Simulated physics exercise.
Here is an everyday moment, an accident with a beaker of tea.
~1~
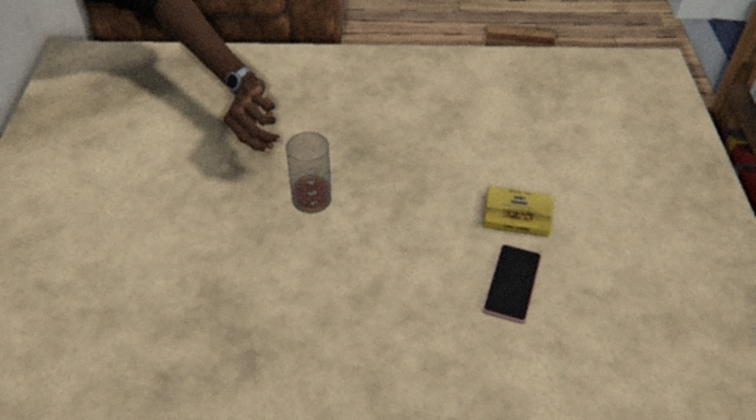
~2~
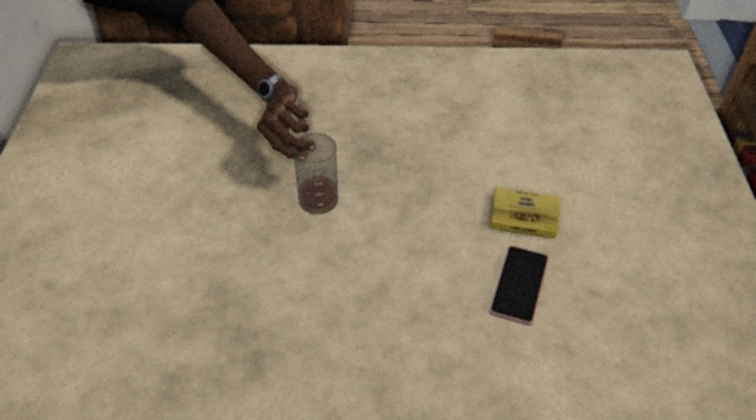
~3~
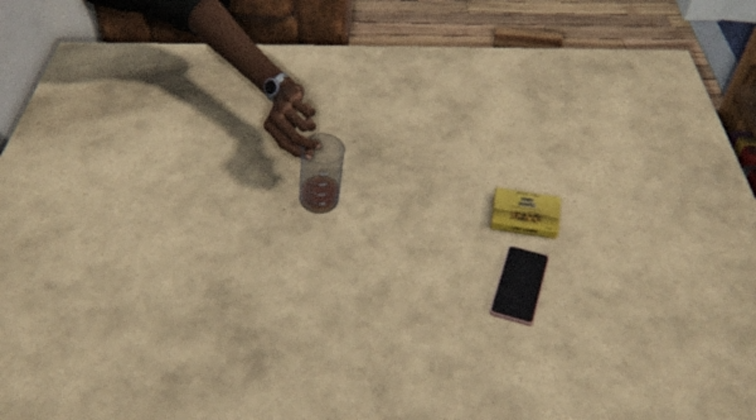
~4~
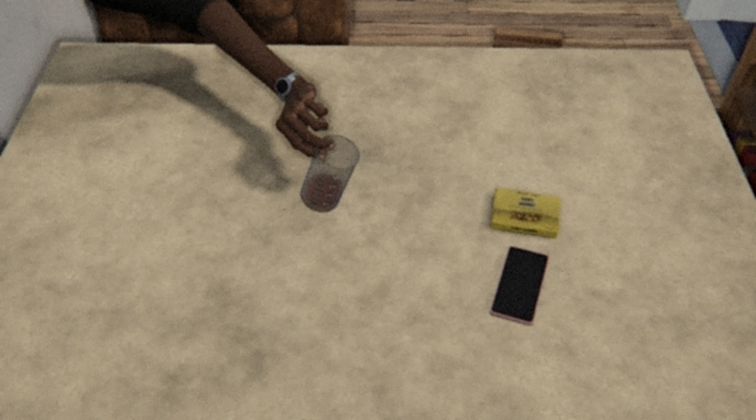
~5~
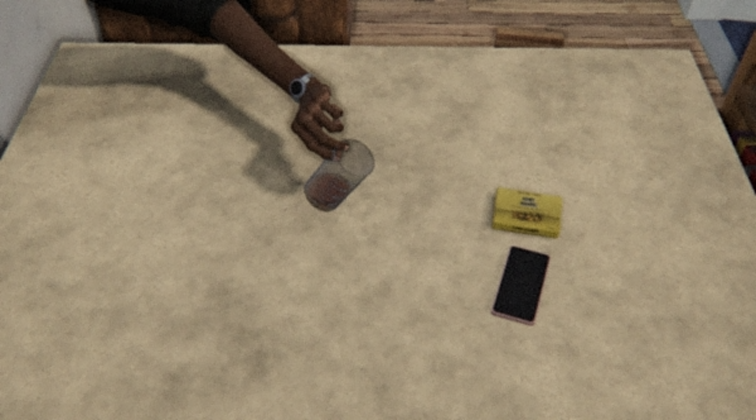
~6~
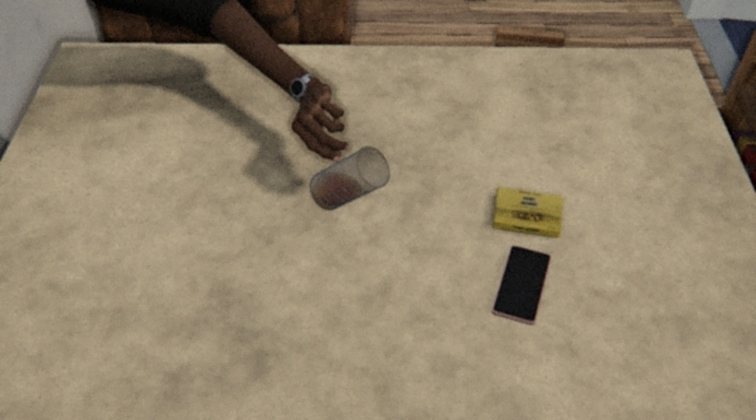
On a beige tabletop, a hand wearing a watch reached a clear beaker holding a little reddish tea and pushed it, tilting it over to the right, while a yellow pouch and a phone lay nearby.
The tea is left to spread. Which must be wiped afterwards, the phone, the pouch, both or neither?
Take the phone: It is left wet. Take the pouch: It is left wet.
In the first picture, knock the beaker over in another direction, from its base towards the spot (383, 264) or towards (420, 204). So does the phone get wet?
Well, the first time it gets caught, while the second time it gets caught.
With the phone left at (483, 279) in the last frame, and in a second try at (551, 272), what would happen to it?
Try one: It gets hit. Try two: It gets hit.
Soon after, the puddle covers about as much as a saucer; the phone is wet; the pouch is wet.
Later, the puddle covers about as much as a plate; the phone is wet; the pouch is wet.
In the end, the puddle covers about as much as a plate; the phone is wet; the pouch is wet.
